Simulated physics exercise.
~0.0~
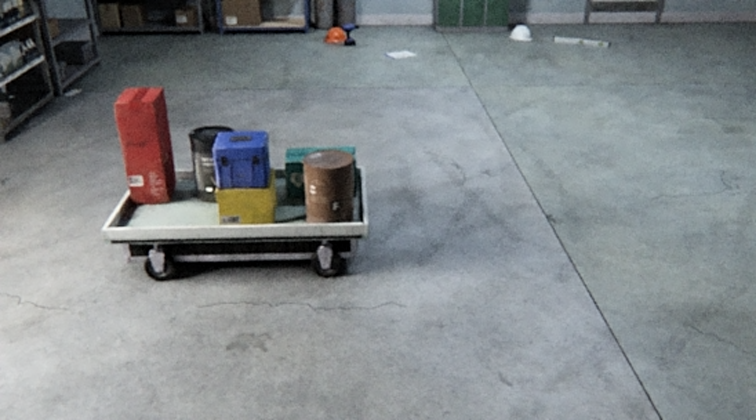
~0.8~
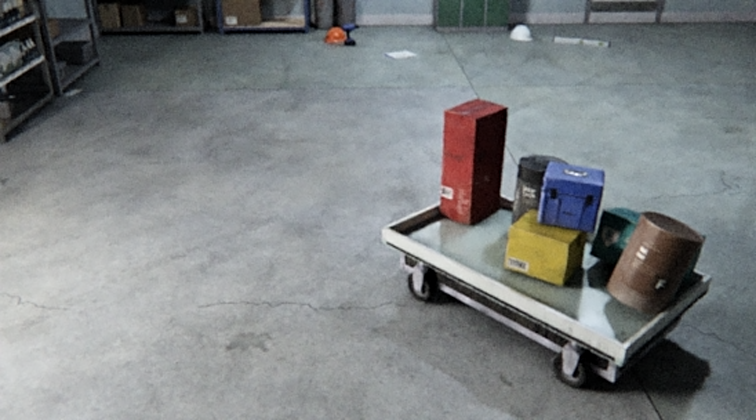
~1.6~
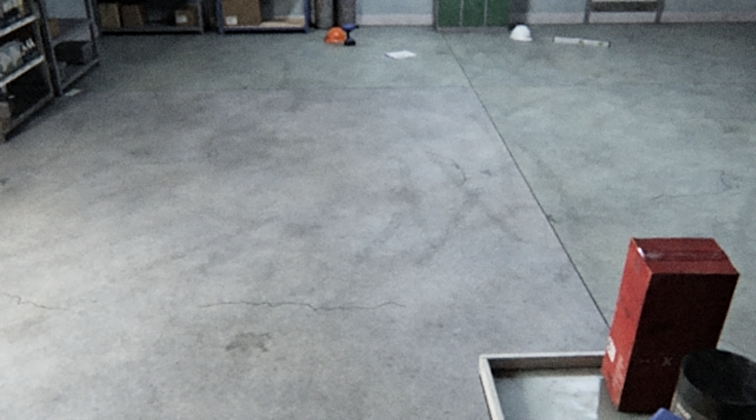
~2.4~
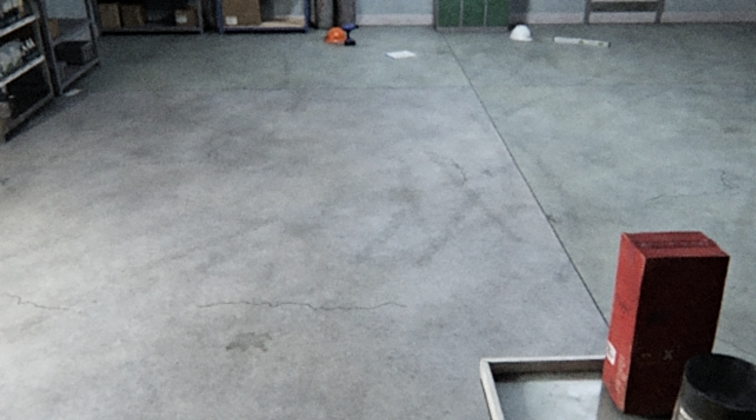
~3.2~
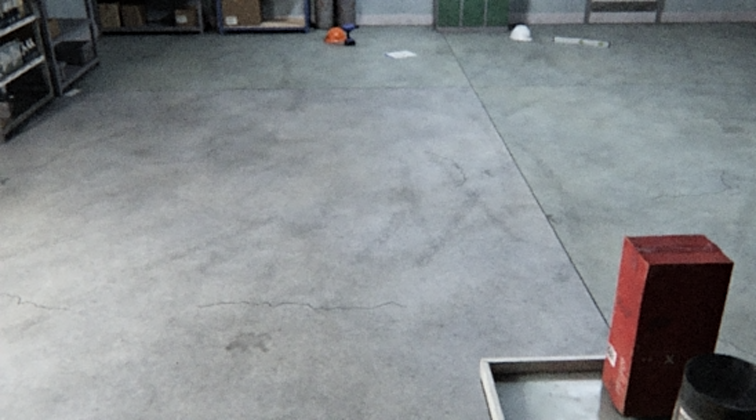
A loaded cart rolls right, swings toward the viewer, and stops partly out of view.
